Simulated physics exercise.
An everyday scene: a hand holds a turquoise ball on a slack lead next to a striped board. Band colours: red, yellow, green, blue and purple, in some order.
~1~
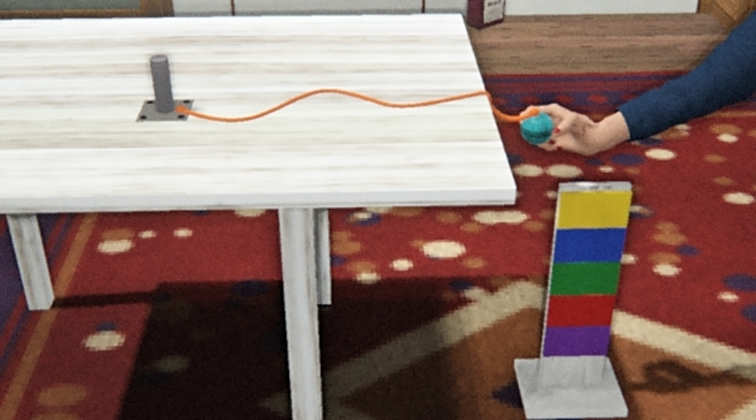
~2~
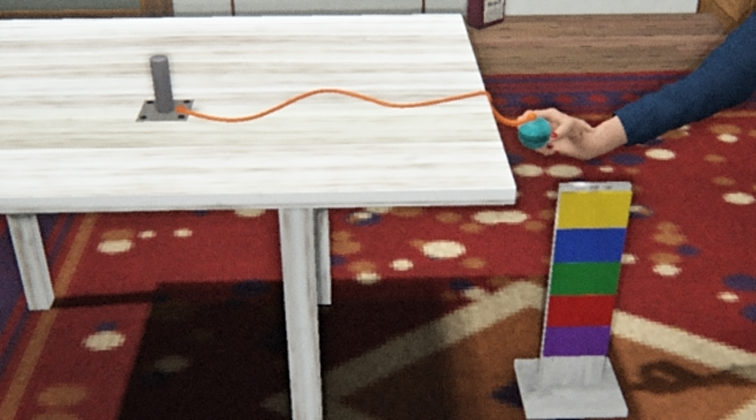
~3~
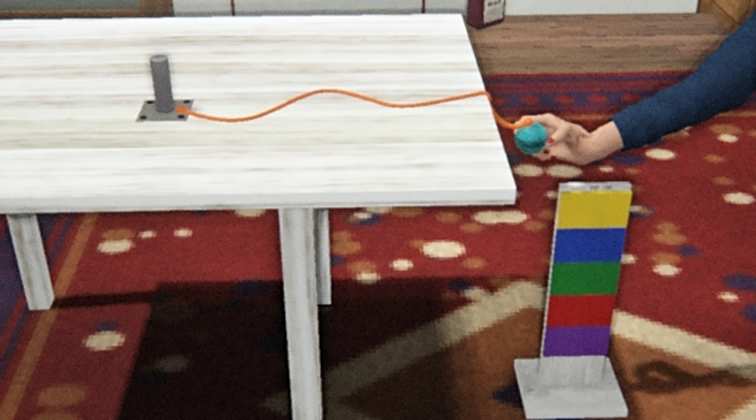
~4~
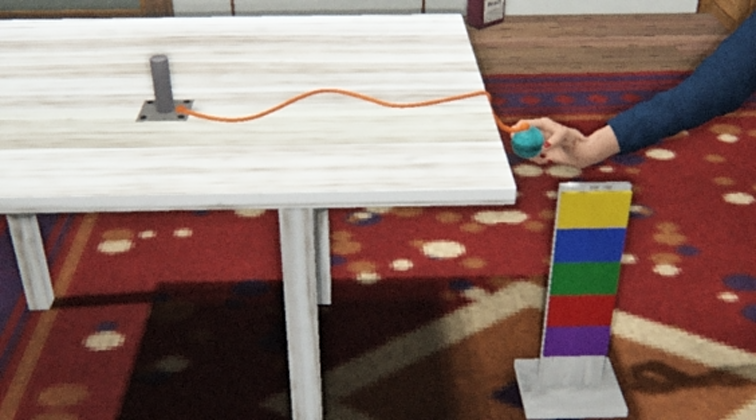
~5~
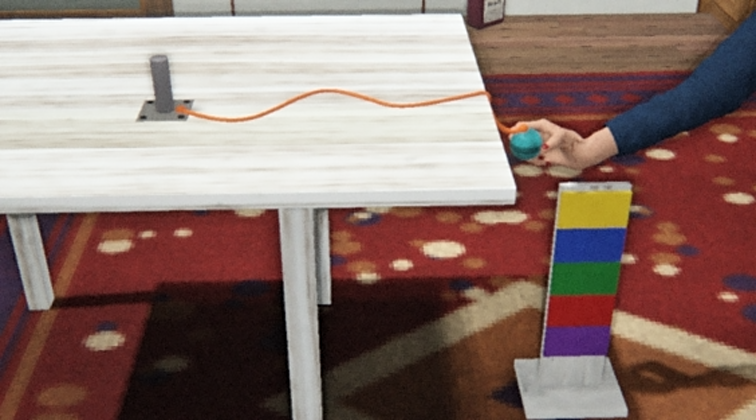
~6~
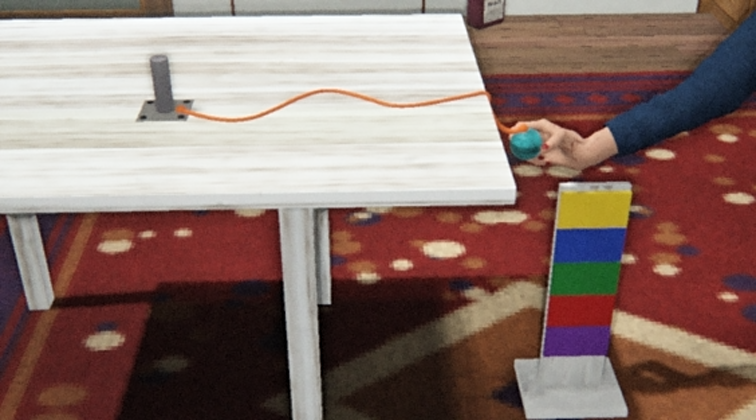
At the start, a hand holds a turquoise ball just beyond the right edge of a white table, tied by an orange cord to a grey post, near a board of coloured bands. The hand then moves the ball slightly down and left, and by the last moments it is nearly still.
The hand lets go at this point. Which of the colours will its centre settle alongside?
It settles alongside yellow.
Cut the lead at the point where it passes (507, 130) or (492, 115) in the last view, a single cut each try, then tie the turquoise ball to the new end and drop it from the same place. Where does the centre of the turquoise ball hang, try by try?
For the first cut it's about (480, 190), and for the second about (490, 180).
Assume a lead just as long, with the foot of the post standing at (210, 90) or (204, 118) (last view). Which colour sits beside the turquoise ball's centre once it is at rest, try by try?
Answer, in order: Blue, blue.
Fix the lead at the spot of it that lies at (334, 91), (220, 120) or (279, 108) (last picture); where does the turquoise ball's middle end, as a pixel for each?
Roughly (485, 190), (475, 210) and (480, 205), in that order.
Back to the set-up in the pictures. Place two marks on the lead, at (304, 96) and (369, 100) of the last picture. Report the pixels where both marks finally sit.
Final spots: (332, 102), then (408, 98).
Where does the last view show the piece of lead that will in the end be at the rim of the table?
Check around (445, 101) - that's where it is.
Early on, ball near (488, 208); level with yellow.
Midway, ball near (494, 214); level with yellow.
Finally, ball near (476, 216); level with yellow. Its middle rests at the yellow band.
